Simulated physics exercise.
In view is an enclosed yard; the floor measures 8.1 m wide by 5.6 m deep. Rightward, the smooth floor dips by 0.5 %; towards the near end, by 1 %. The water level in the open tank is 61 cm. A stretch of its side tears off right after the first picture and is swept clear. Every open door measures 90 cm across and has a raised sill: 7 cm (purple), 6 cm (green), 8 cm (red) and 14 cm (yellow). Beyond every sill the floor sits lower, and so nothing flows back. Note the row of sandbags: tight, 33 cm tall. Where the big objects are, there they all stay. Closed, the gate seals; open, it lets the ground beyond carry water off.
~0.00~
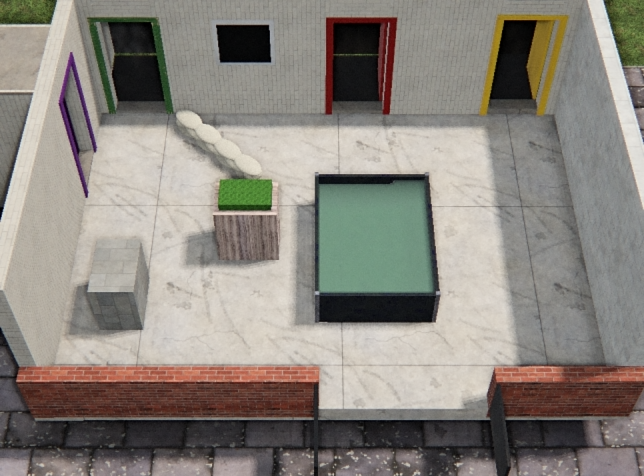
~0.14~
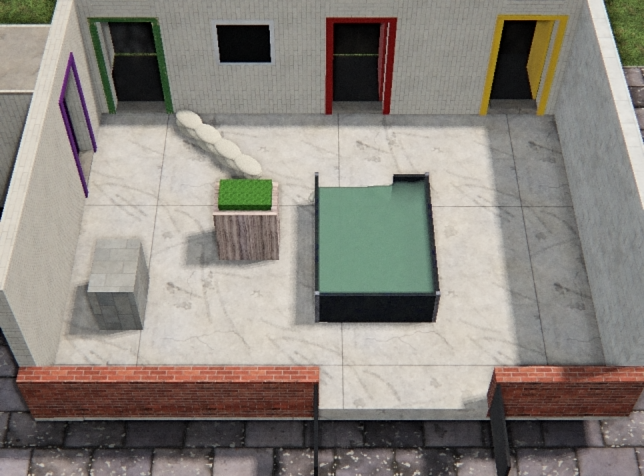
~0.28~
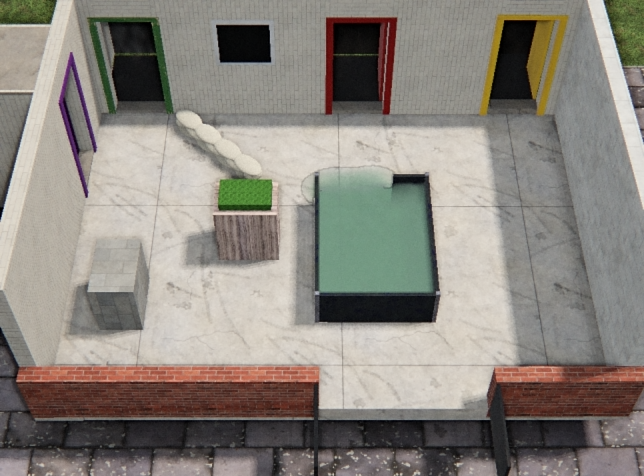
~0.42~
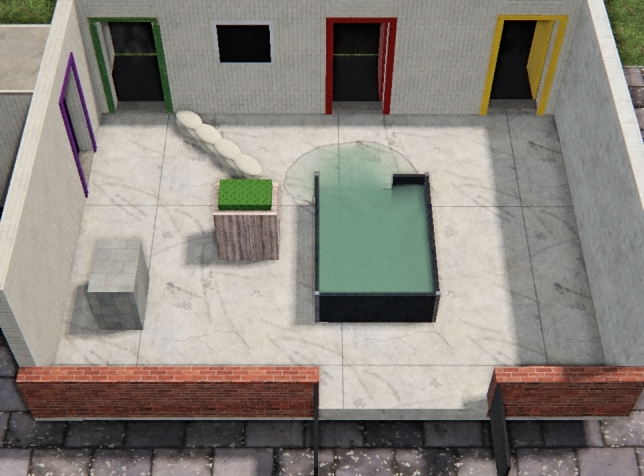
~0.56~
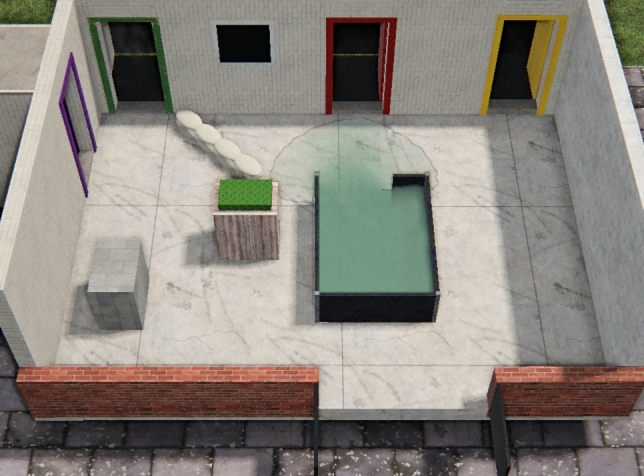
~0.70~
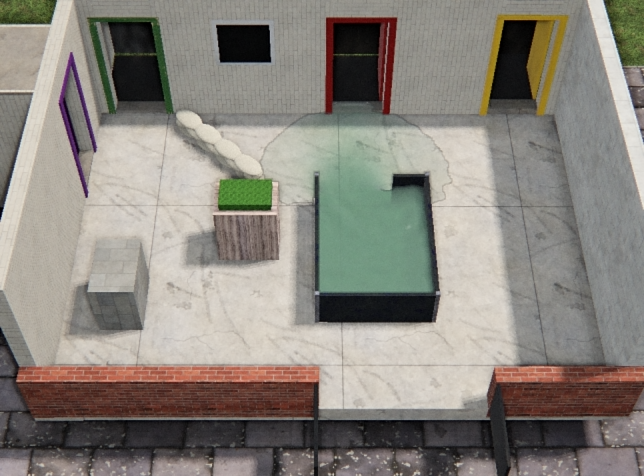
A dark-walled tank of green water lost part of its far side, and the water poured out across the pale floor in a widening rounded sheet, spreading toward the red doorway and the sandbags.
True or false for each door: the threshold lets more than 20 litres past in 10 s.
Purple door false, green door false, red door true, yellow door false.
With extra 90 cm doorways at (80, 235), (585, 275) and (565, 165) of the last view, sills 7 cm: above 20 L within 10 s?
In turn: Short of it, short of it, beyond it.
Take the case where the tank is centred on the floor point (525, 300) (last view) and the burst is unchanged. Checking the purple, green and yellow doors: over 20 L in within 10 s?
Well, purple ends up inside the mark, green ends up inside the mark and yellow ends up beyond the mark.
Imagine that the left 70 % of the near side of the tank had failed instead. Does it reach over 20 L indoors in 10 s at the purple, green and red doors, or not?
In that case, purple door: Less than that, green door: Less than that, red door: Less than that.
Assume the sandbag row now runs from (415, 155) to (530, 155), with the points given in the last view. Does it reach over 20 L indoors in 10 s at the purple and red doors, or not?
Note - purple: Limit exceeded; red: Limit exceeded.
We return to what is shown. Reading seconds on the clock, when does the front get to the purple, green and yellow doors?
Purple 2.8 s, green 2.0 s, yellow 1.6 s.
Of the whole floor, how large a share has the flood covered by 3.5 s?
Close to 30 in a hundred.
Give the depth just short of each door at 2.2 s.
In cm: Purple 0, green 5, red 24, yellow 5.
After 1.4 s water covers 15 % of the floor and is deepest (33 cm) near (337, 199); purple door not reached, green door not reached, red door 8 cm at the sill, 87 L in, yellow door not reached.
After 2.2 s water covers 20 % of the floor and is deepest (33 cm) near (194, 113); purple door not reached, green door 5 cm at the sill, 0 L in, red door 24 cm at the sill, 211 L in, yellow door 5 cm at the sill, 0 L in.
After 3.5 s water covers 30 % of the floor and is deepest (27 cm) near (222, 143); purple door 7 cm at the sill, 0 L in, green door 4 cm at the sill, 0 L in, red door 19 cm at the sill, 349 L in, yellow door 4 cm at the sill, 0 L in.
After 6.0 s water covers 65 % of the floor and is deepest (15 cm) near (336, 114); purple door 3 cm at the sill, 1 L in, green door 3 cm at the sill, 1 L in, red door 14 cm at the sill, 431 L in, yellow door 7 cm at the sill, 0 L in.
After 10.0 s water covers 85 % of the floor and is deepest (12 cm) near (592, 394); purple door 2 cm at the sill, 1 L in, green door 2 cm at the sill, 1 L in, red door 7 cm at the sill, 457 L in, yellow door 7 cm at the sill, 0 L in.
